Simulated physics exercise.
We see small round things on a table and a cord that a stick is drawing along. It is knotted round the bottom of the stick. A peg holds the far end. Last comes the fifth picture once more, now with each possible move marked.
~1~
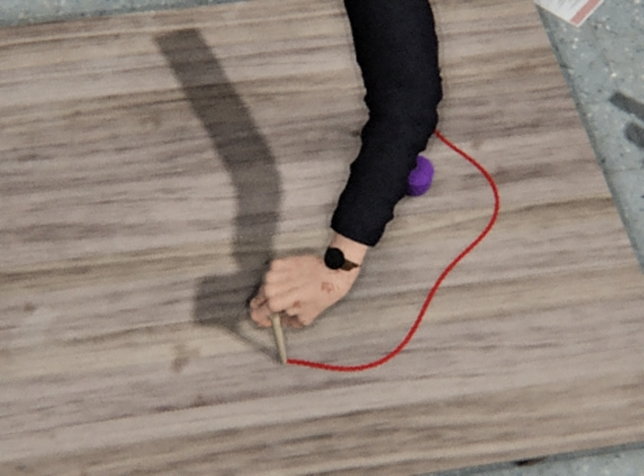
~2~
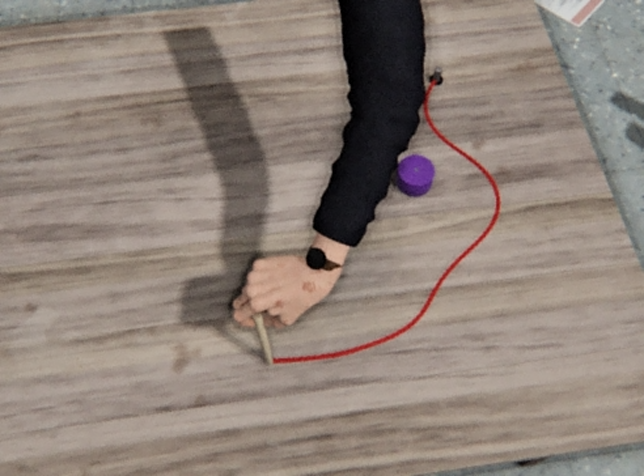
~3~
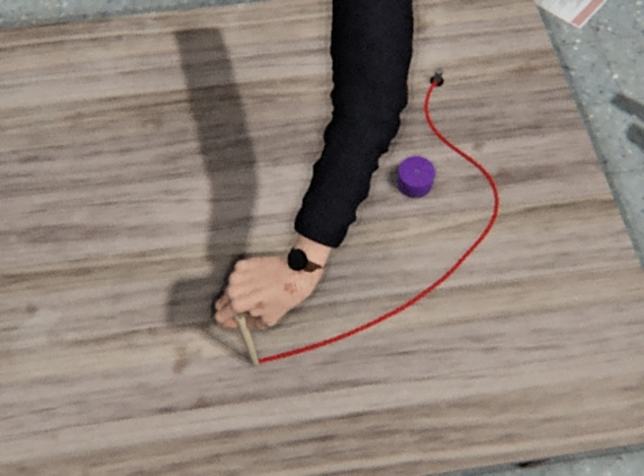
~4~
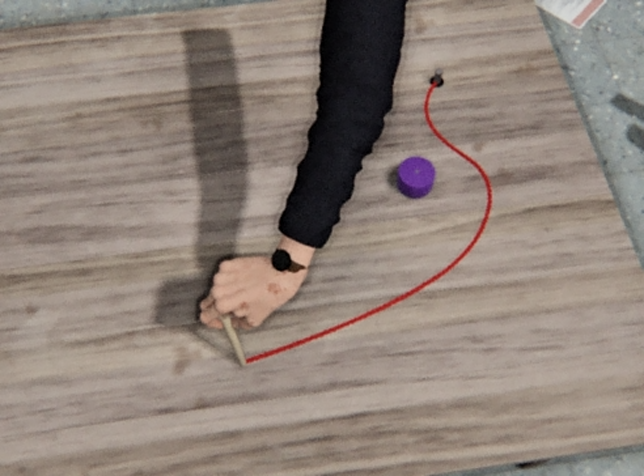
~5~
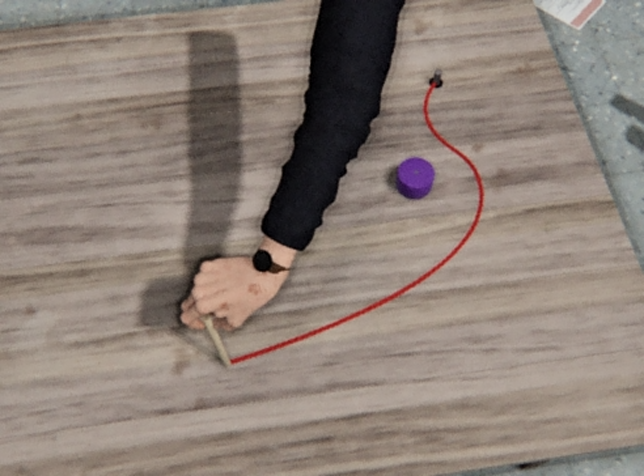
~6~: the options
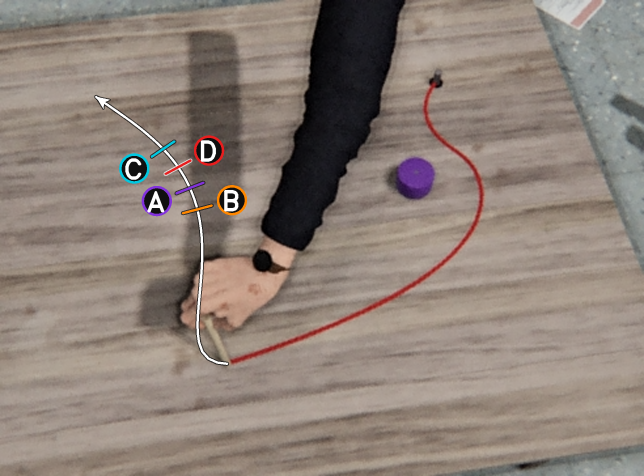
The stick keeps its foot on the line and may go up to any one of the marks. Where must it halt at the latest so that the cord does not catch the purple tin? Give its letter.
Up to mark C.
On the marked copy, A at (190, 188); B at (197, 209); C at (163, 149); D at (178, 167); the route from (227, 364) via (194, 198) to (96, 97).
Taking C. A third of the way, foot of the stick (201, 286), middle of the cord (435, 253).
Two thirds of the way, foot of the stick (196, 204), middle of the cord (424, 247).
When it is over, foot of the stick (163, 150), middle of the cord (380, 219); nothing has been touched.
As for the rest, A is safe but short; B is safe but short; D is safe but short.
